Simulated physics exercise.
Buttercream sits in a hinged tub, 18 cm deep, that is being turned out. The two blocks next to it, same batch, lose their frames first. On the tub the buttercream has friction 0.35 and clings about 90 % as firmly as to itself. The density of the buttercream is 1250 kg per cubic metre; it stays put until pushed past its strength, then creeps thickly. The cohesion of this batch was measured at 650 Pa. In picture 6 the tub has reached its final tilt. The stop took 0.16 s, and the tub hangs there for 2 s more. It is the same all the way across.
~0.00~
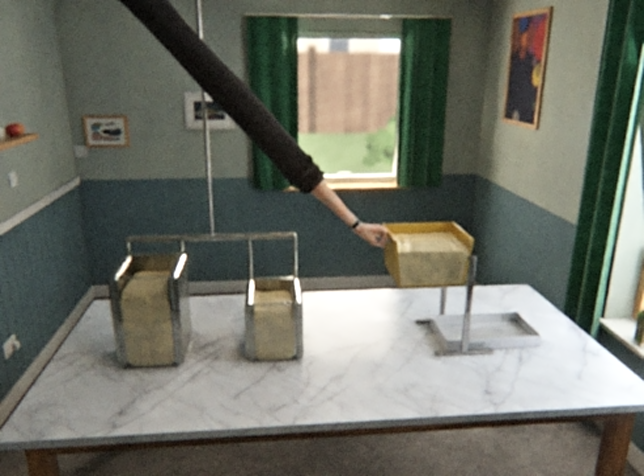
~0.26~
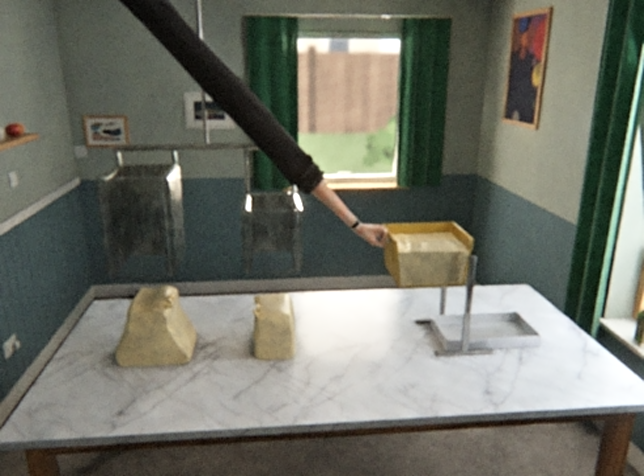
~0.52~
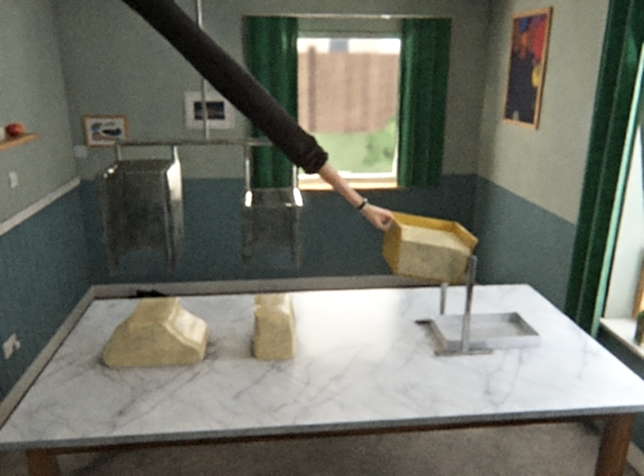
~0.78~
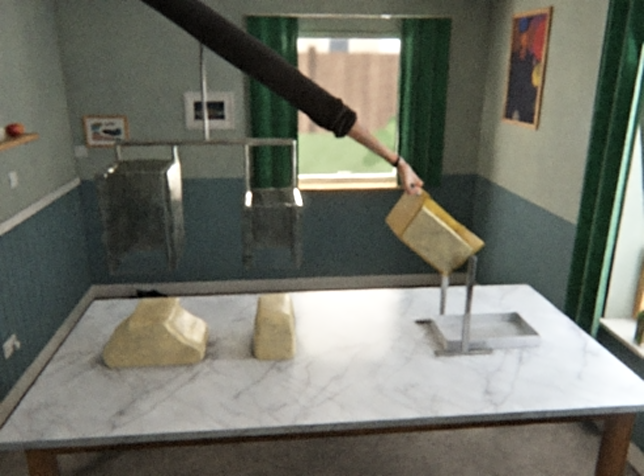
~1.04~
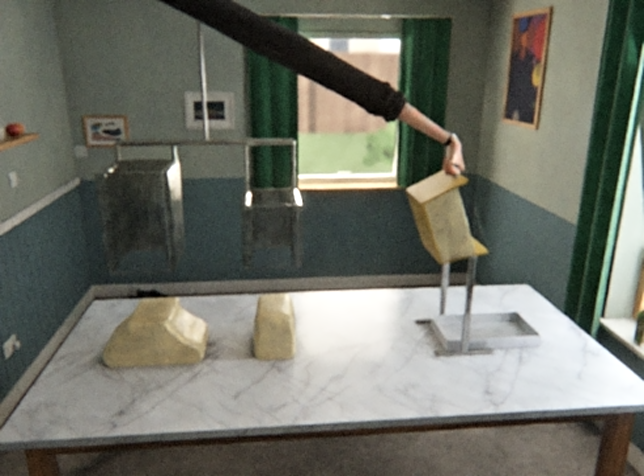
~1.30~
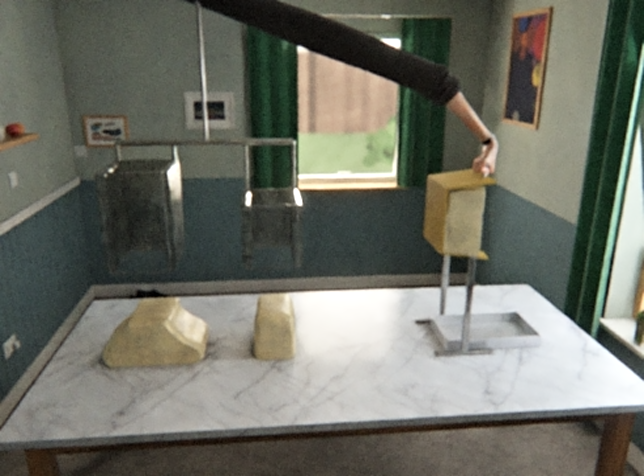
Metal casings lifting off two pale yellow blocks, the left one slumping, then a hand turning a tub rightward onto its side.
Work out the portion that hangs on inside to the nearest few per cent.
The portion that hangs on inside is near 42 %.
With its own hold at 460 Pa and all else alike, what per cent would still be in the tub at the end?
It would be near 35 %.
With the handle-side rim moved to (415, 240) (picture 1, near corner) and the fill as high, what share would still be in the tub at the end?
Then about 100 %.
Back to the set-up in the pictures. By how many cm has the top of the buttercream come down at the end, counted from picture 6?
About 16 cm.
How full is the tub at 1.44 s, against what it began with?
About 100 %.
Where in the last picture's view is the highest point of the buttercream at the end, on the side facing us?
Around (465, 230).
By 1.44 s, the tub is at 90 degrees and holds 99 %.
By 1.61 s, the tub is at 90 degrees and holds 68 %.
By 1.78 s, the tub is at 90 degrees and holds 44 %.
By 1.95 s, the tub is at 90 degrees and holds 42 %.
By 3.30 s, at the end, the tub is at 90 degrees and holds 42 %.
